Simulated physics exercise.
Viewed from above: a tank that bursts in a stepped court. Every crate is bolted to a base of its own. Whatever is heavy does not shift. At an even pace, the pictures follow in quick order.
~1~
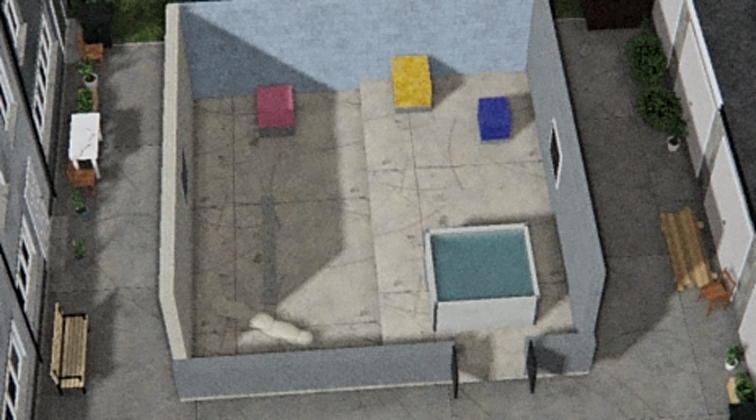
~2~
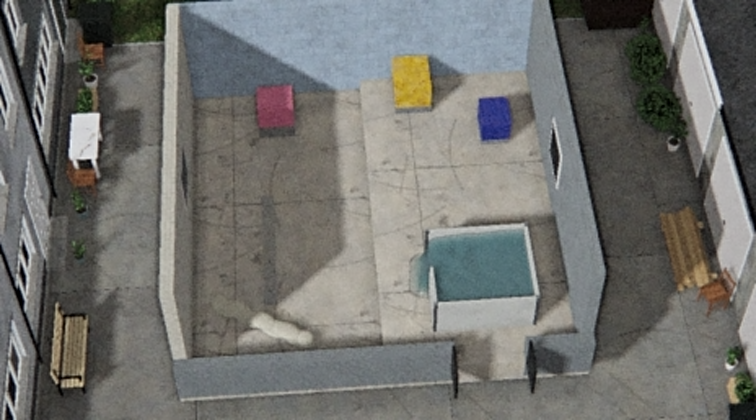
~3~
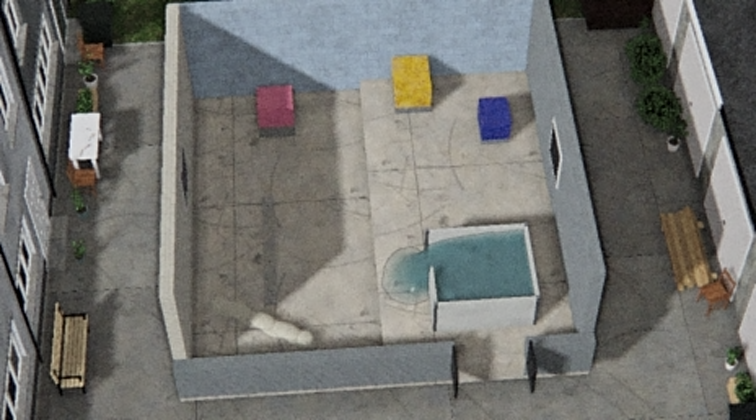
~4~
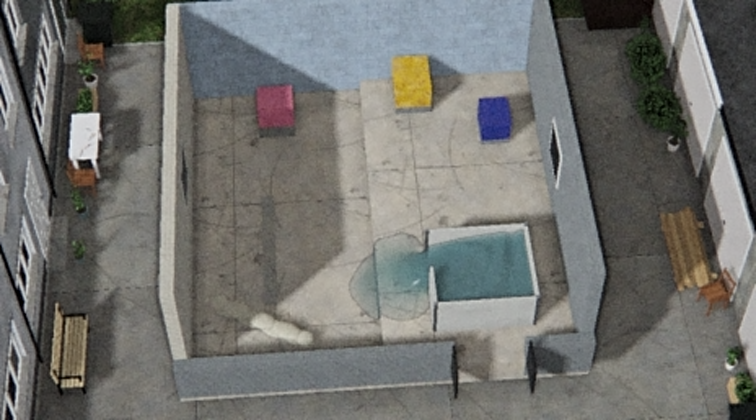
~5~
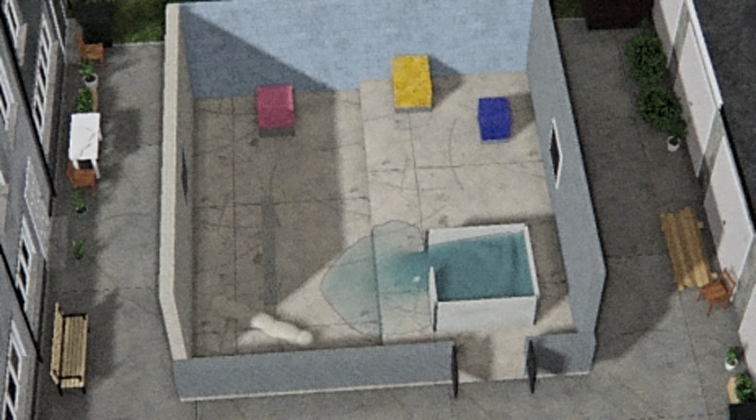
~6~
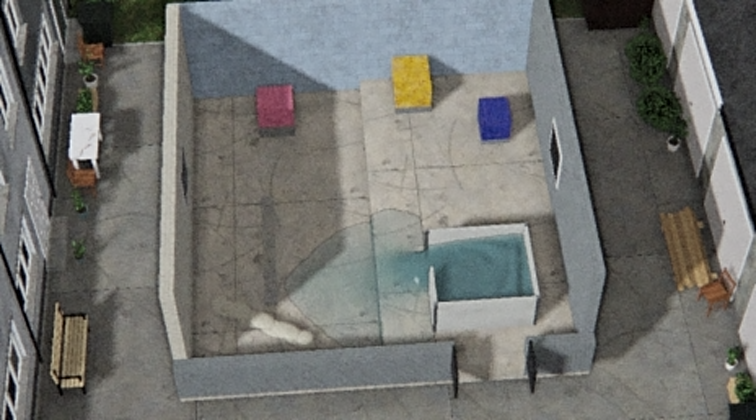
Water pouring from the left side of a white-walled tank and spreading leftward in a thin sheet across a walled courtyard.
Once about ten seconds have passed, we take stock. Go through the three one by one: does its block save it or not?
The pink crate is saved by its block. The blue crate is saved by its block. The yellow crate is saved by its block.
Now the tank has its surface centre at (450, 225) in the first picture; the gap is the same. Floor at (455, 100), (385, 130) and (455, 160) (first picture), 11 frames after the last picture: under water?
Results in order - left untouched, left untouched, left untouched.
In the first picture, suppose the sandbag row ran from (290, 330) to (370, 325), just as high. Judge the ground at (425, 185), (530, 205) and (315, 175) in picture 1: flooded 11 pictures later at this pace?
Sequence kept: Flood-free - flood-free - flood-hit.
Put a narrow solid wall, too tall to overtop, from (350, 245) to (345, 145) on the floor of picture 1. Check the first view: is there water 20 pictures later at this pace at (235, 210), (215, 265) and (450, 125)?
The first point comes out inundated, the next inundated, the last unwetted.
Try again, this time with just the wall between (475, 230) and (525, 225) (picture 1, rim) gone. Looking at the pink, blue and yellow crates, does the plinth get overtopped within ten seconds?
My guess is pink remains untouched, blue goes wet, and yellow goes wet.
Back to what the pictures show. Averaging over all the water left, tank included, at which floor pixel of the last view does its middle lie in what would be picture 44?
It is near (324, 234).
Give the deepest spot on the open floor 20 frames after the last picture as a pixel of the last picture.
At about (194, 103).
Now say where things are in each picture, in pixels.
The first picture shows the water tank at (482, 266) is whole and still.
In the second picture, water pours out at (430, 266) and has run to (423, 255).
In the third picture, the front is at (388, 288), out from the gap at (430, 268).
In the fourth picture, water pours out at (430, 269) and has run to (356, 281).
In the fifth picture, water pours out at (430, 269) and has run to (325, 285).
In the sixth picture, water pours out at (430, 268) and has run to (290, 285).
A moment on, water covers 30 % of the floor; the pink crate not reached, the blue crate not reached, the yellow crate not reached.
Next, water covers 45 % of the floor; the pink crate water round its plinth, the blue crate not reached, the yellow crate not reached.
Then, water covers 50 % of the floor; the pink crate water round its plinth, the blue crate not reached, the yellow crate not reached.
Later, water covers 55 % of the floor; the pink crate water round its plinth, the blue crate not reached, the yellow crate not reached.
In the end, water covers 55 % of the floor; the pink crate stayed above the water, the blue crate stayed above the water, the yellow crate stayed above the water.
